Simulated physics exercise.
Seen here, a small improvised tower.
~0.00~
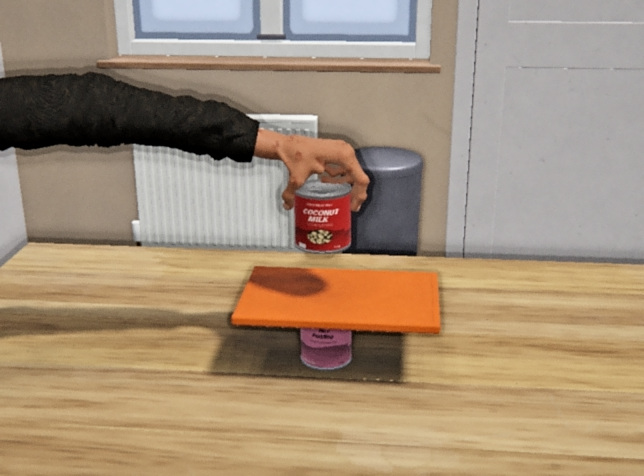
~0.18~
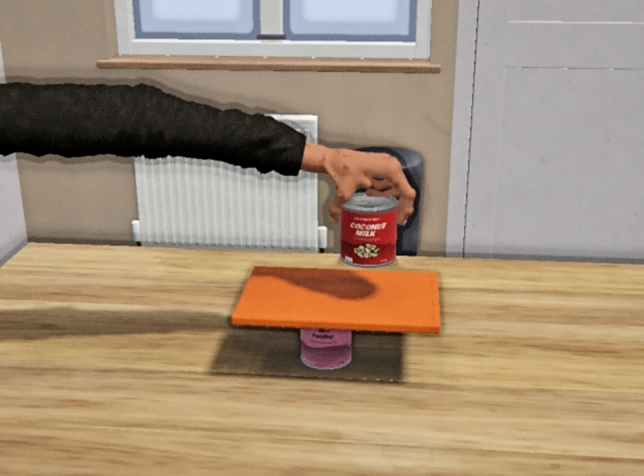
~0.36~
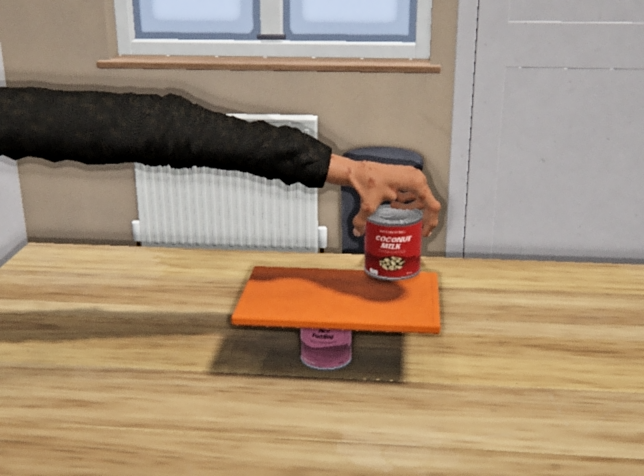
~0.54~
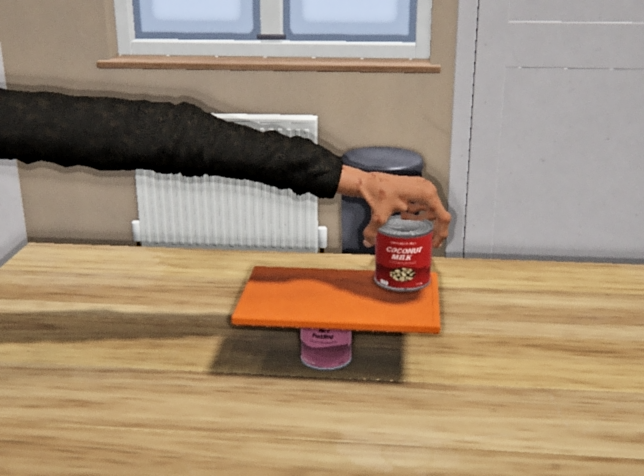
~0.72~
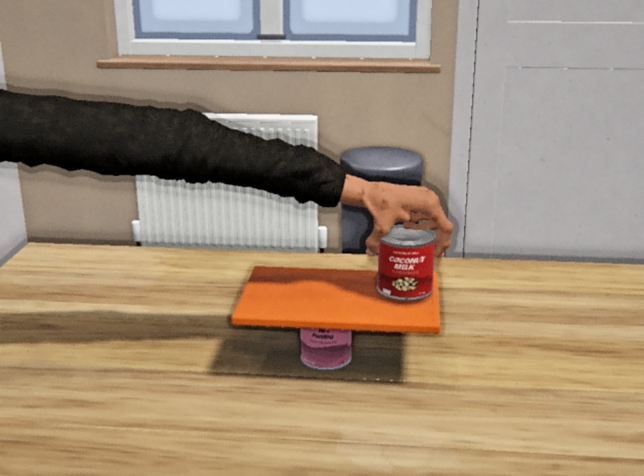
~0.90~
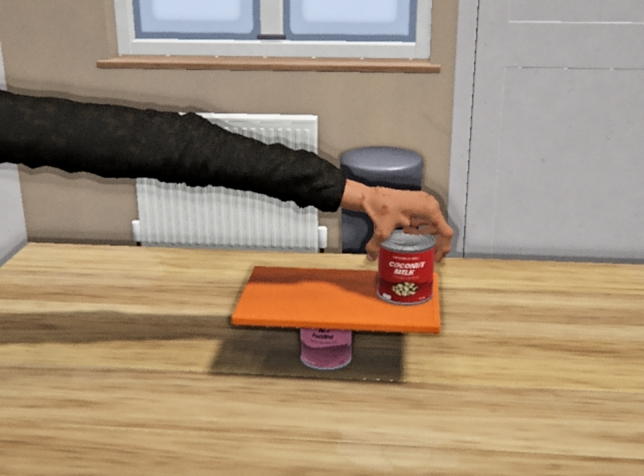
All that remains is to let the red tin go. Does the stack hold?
The stack comes apart.
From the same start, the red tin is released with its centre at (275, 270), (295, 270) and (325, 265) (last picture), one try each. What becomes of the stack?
First, it stays up; second, it keeps its balance; third, it stays up.
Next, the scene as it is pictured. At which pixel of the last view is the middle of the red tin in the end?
Near (506, 341).
By 1.20 s, red tin now fallen; orange lid tilted by 41°.
By 1.30 s, orange lid tilted by 52°.
By 1.50 s, orange lid tilted by 30°.
By 1.90 s, orange lid now fallen.
When it is over (3.5 s), fallen, orange lid and red tin; pink tin as before. End places, in pixels of the last picture, red tin near (505, 341). The stack gives way.
